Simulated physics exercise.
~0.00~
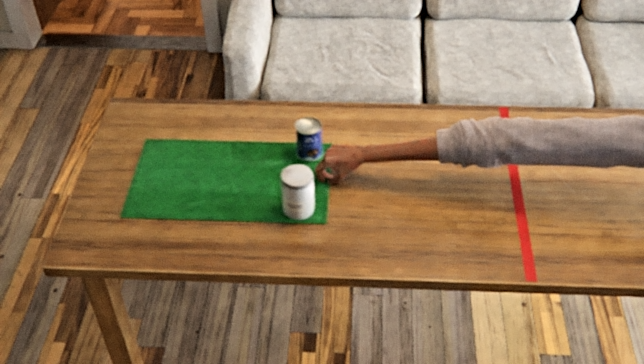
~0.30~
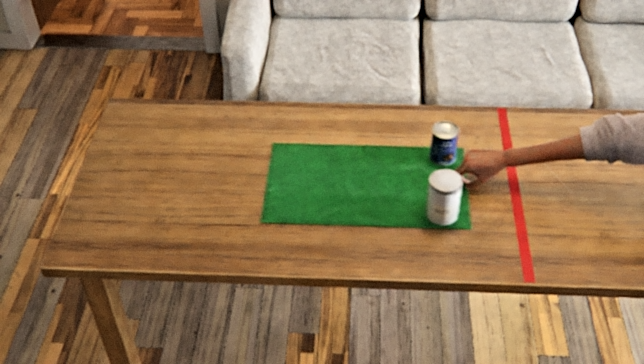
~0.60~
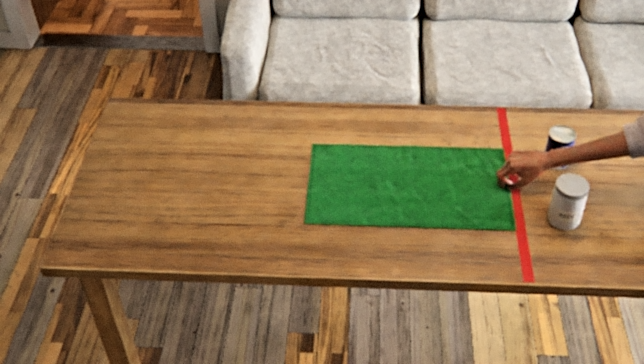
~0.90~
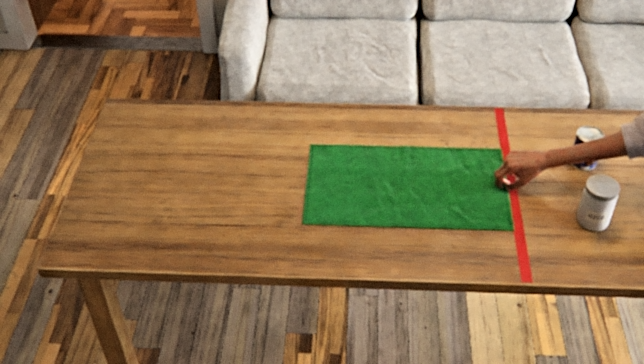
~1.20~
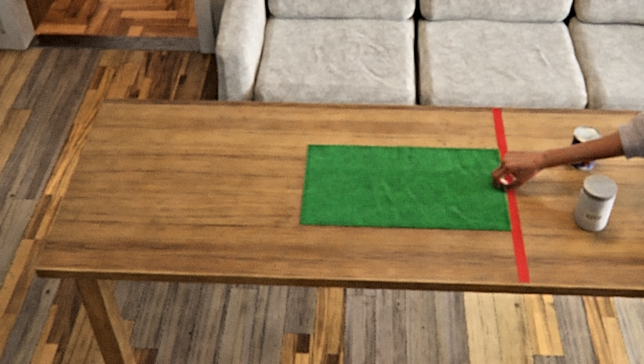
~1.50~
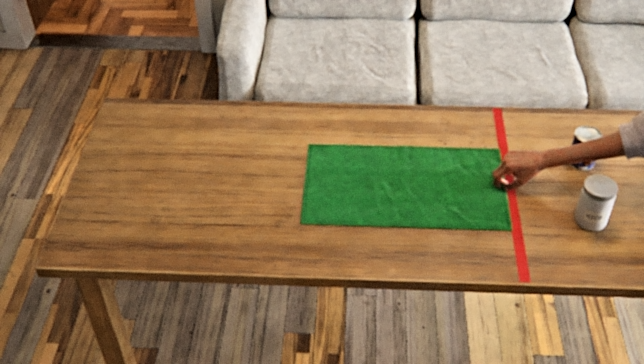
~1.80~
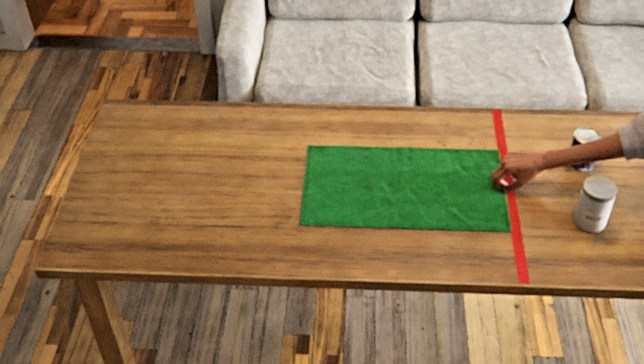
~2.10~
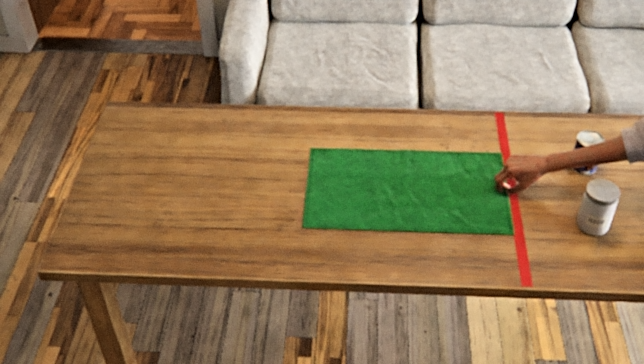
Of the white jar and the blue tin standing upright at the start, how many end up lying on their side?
None of them do. Both the white jar and the blue tin are still upright at the end, past the edge of the green cloth.
